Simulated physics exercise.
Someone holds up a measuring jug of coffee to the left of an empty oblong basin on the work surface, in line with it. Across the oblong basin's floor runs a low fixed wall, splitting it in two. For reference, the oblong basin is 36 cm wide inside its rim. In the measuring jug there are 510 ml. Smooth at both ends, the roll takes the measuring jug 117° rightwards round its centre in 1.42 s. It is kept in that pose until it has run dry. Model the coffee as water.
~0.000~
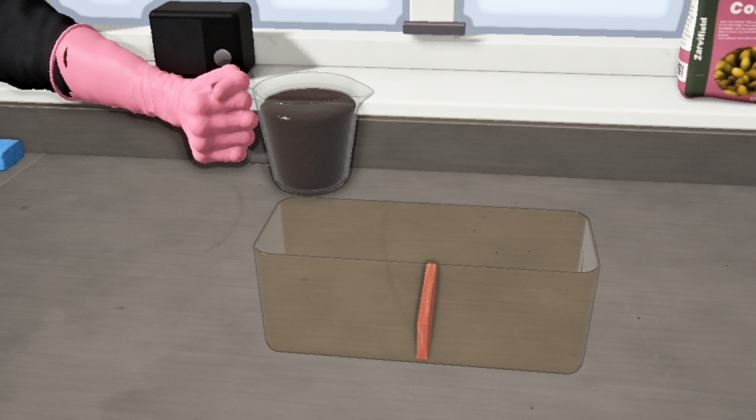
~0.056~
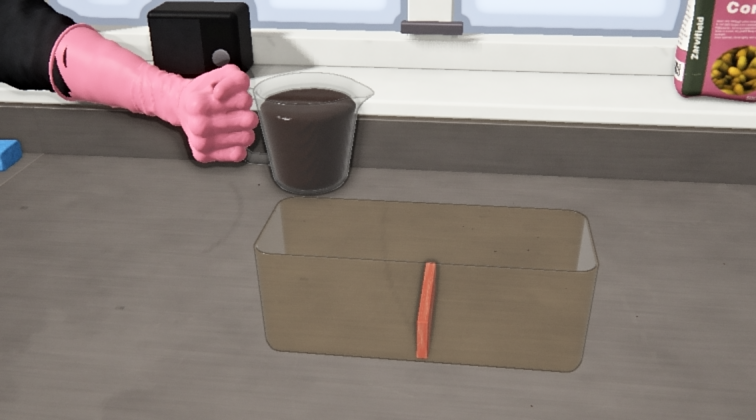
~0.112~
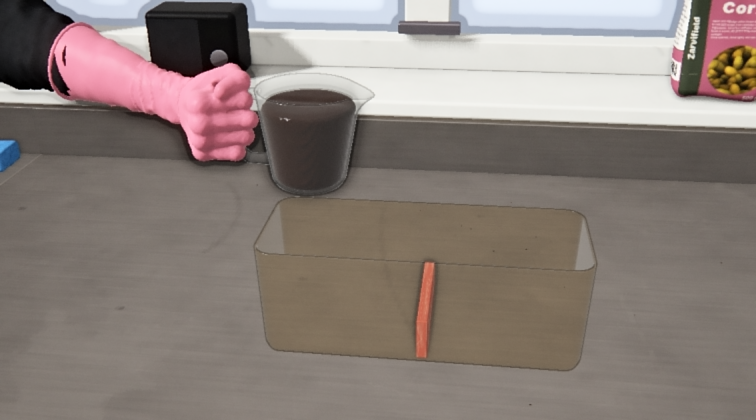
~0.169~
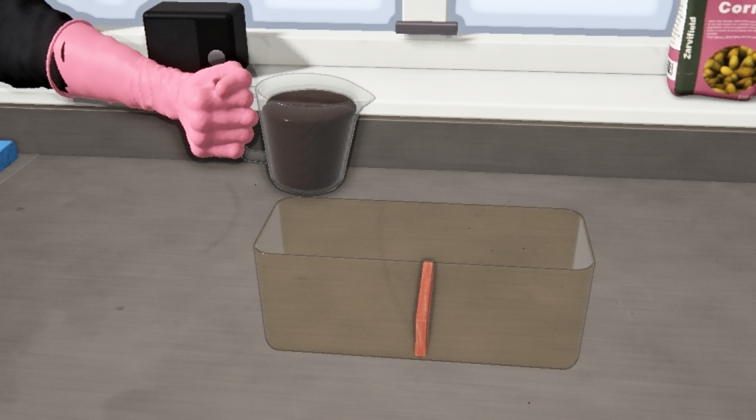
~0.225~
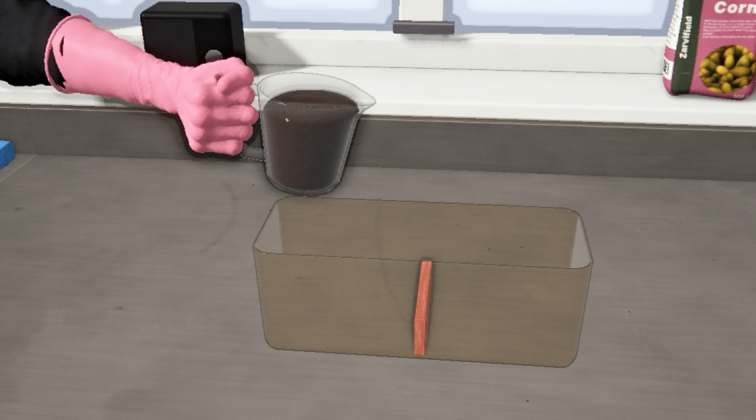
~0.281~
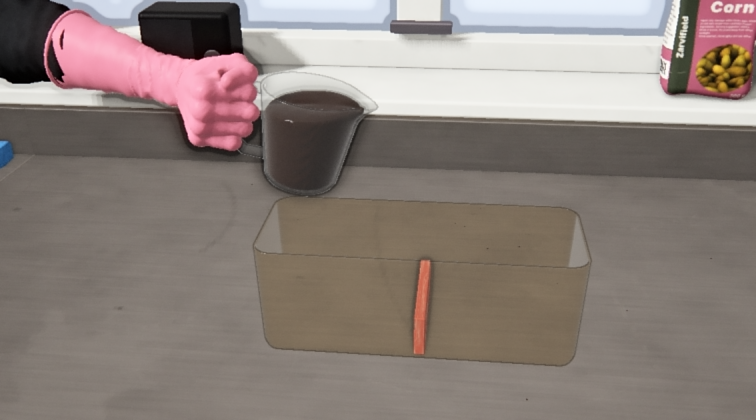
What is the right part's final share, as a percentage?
About 48 per cent.
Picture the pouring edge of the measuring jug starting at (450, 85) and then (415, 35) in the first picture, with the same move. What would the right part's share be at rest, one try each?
Around 95 per cent first, around 90 per cent next.
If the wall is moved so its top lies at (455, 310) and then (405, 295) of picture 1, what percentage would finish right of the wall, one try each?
10 % and 80 %.
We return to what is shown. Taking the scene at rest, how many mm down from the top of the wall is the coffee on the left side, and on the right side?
Left roughly 38 mm; right roughly 38 mm.
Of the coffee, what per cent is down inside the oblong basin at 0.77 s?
Around 16 percent.
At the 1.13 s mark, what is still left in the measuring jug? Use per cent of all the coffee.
Close to 8 percent of the total.
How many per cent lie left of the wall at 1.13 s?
That share comes to around 40 in a hundred.
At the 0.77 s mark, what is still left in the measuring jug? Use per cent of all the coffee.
Some 68 % of it is still there.
After 0.77 s the tilt is 67° and 67 per cent is still to pour, 2 is left of the wall and 14 right of it.
After 1.13 s the tilt is 106° and 8 per cent is still to pour, 39 is left of the wall and 47 right of it.
After 1.51 s the tilt is 117° and 0 per cent is still to pour, 52 is left of the wall and 48 right of it.
After 1.92 s the tilt is 117° and 0 per cent is still to pour, 52 is left of the wall and 48 right of it.
In the end 52 per cent lies left of the wall, 48 right of it and 0 outside.
